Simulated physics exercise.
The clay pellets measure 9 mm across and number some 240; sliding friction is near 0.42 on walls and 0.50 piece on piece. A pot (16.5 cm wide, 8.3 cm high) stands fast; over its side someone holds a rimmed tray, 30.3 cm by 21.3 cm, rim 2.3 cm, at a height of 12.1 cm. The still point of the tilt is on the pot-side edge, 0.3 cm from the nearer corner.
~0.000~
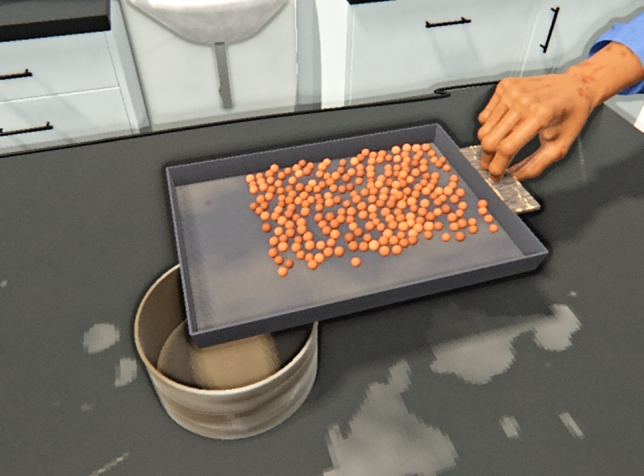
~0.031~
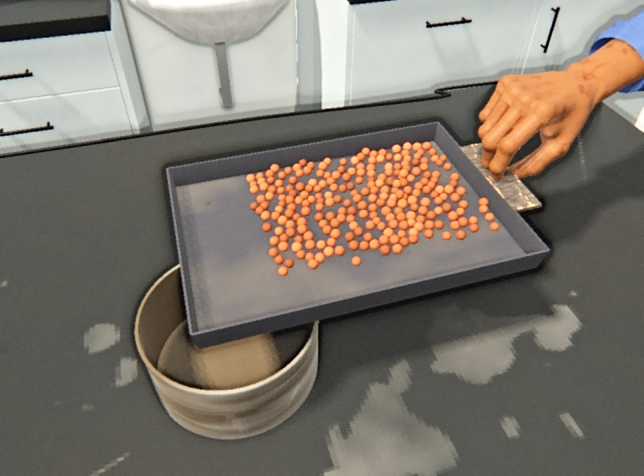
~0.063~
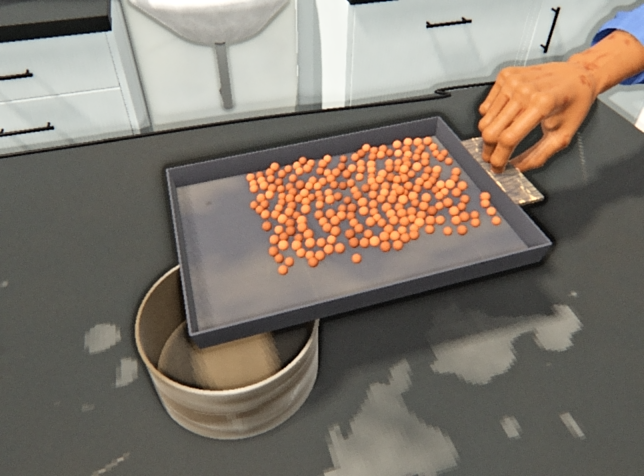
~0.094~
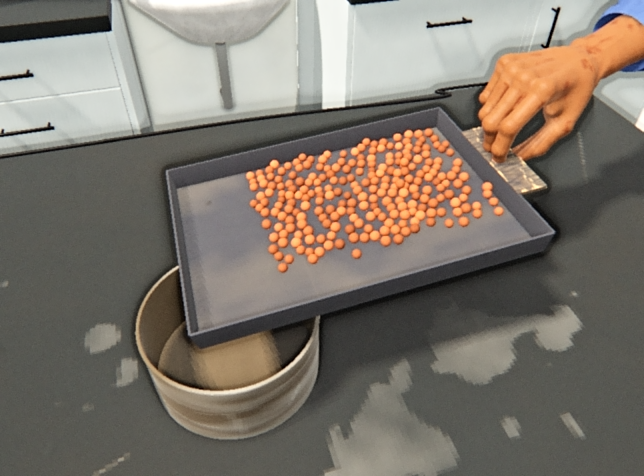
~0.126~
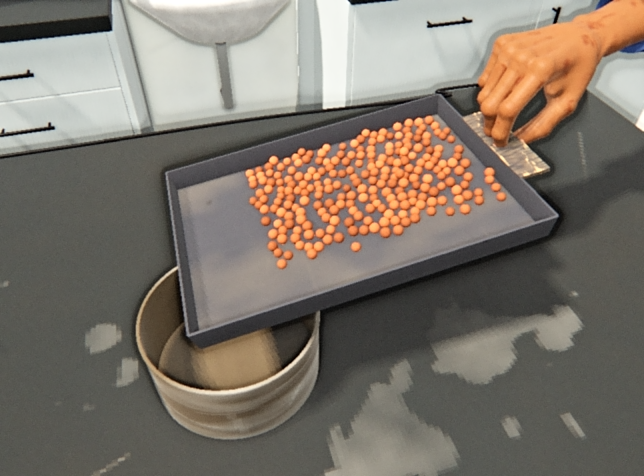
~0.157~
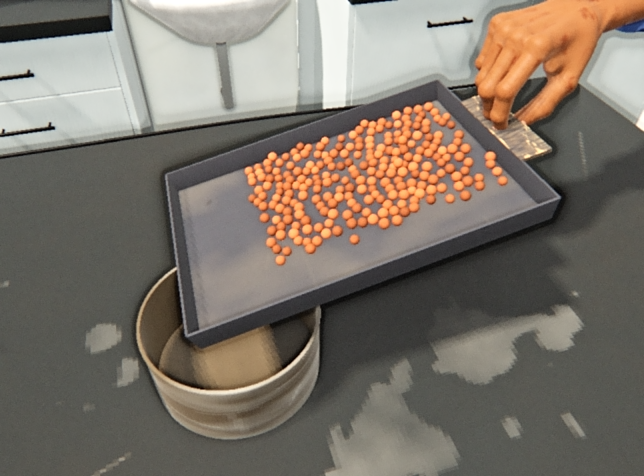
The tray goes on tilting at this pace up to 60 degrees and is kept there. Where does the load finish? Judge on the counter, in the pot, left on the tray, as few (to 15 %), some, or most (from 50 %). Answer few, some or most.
On the counter: Some; in the pot: Few; left on the tray: Most.
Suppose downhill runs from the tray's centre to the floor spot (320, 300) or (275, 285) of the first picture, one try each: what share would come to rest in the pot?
About 0 and 0 per cent.
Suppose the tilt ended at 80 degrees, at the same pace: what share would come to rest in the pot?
Then about 5 per cent.
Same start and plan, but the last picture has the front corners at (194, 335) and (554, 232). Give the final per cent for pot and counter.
Pot 0, counter 35.
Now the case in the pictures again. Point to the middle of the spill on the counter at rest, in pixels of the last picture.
Near (103, 307).
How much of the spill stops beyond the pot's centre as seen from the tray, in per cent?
About 100 per cent.
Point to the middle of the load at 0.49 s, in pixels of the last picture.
At about (241, 154).
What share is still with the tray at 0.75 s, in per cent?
About 75 per cent.
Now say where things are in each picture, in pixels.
In the first frame, tray tilt 0 degrees, front corners at (195, 330) and (543, 250); middle of the pieces at (357, 200); pot at (228, 312).
In the second frame, tray tilt 0 degrees, front corners at (195, 330) and (544, 248); middle of the pieces at (358, 199).
In the third frame, tray tilt 2 degrees, front corners at (194, 331) and (546, 242); middle of the pieces at (358, 196).
In the fourth frame, tray tilt 5 degrees, front corners at (193, 331) and (549, 231), lowest corner left back; middle of the pieces at (358, 191).
In the fifth frame, tray tilt 8 degrees, front corners at (192, 331) and (552, 214), lowest corner left back; middle of the pieces at (357, 183).
In the sixth frame, tray tilt 12 degrees, front corners at (190, 331) and (554, 196), lowest corner left back; middle of the pieces at (356, 175); pot at (230, 312). The tray's pace is about 125 degrees a second.
Then, at 0.36 s, tilt 37 degrees; the tray holds 100 %, the pot 0 %.
After 0.49 s, tilt 53 degrees; the tray holds 100 %, the pot 0 %.
After 0.75 s, tilt 60 degrees; the tray holds 75 %, the pot 0 %.
In the end, at 1.5 s, counter 35 %, pot 0 %, tray 65 %.
